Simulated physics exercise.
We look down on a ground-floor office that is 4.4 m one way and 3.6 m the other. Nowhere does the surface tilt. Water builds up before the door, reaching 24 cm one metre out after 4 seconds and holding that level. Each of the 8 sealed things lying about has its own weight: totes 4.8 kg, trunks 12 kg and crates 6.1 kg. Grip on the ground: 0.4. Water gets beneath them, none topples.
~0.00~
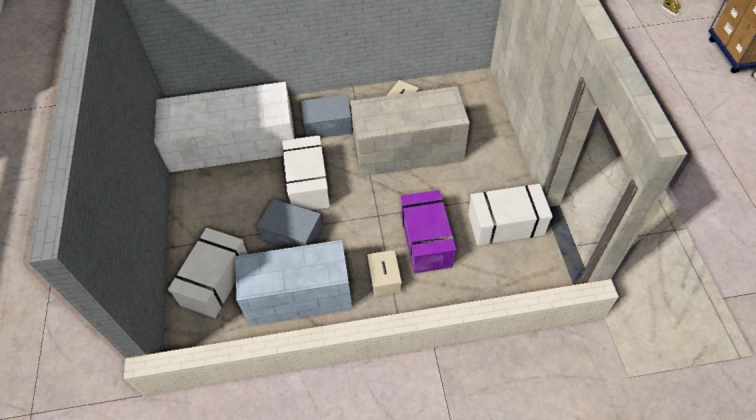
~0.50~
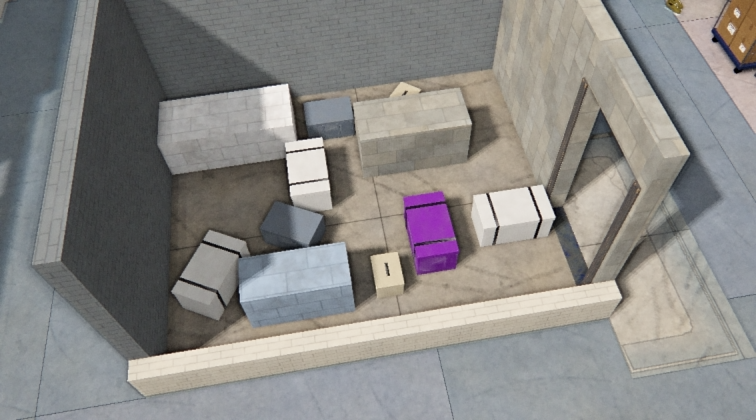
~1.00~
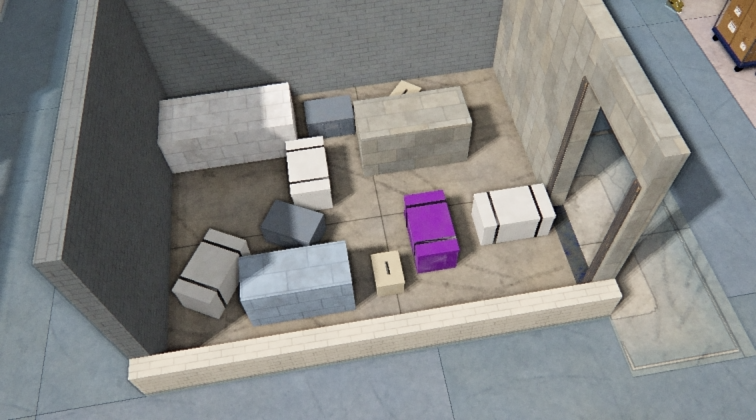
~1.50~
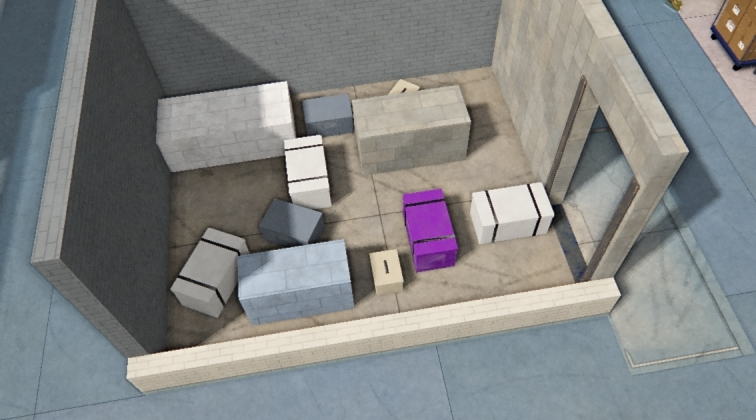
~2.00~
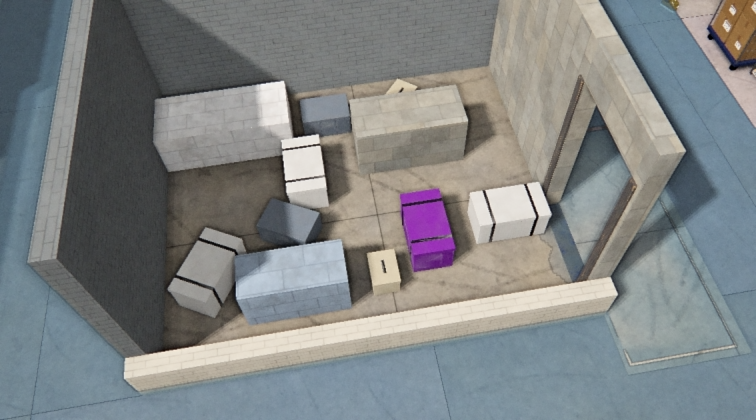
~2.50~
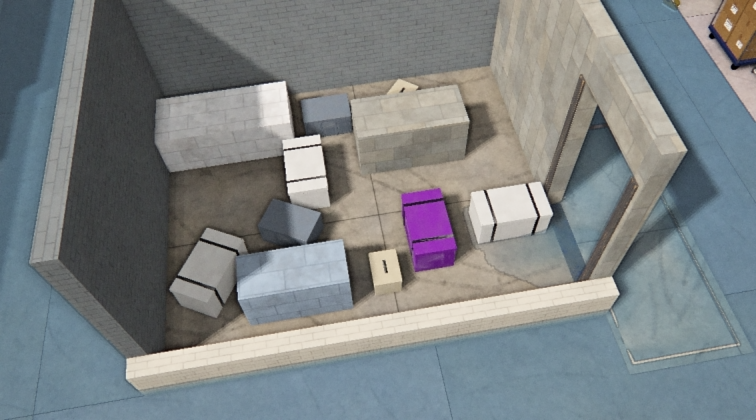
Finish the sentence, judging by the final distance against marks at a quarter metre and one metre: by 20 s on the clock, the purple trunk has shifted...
It has shifted more than one metre.
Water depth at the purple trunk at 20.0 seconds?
Close to 18 centimetres.
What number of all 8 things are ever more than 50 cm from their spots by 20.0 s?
8 in all.
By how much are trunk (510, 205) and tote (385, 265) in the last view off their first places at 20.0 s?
Respectively 200 and 200 cm.
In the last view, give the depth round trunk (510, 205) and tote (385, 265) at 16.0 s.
Roughly 14 and 18 cm.
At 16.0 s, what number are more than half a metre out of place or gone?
I make it 8.
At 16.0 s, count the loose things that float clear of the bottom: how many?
Count at that moment: 8.
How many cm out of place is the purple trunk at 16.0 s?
Roughly 150 cm by then.
After 4.0 s the purple trunk is near (409, 220), 0.2 m from its start, aground; 0 afloat.
After 9.0 s the purple trunk is near (248, 184), 2.1 m from its start, afloat; 5 afloat.
After 16.0 s the purple trunk is near (332, 128), 1.7 m from its start, afloat; 8 afloat.
After 20.0 s the purple trunk is near (483, 80), 2.1 m from its start, afloat; 8 afloat.
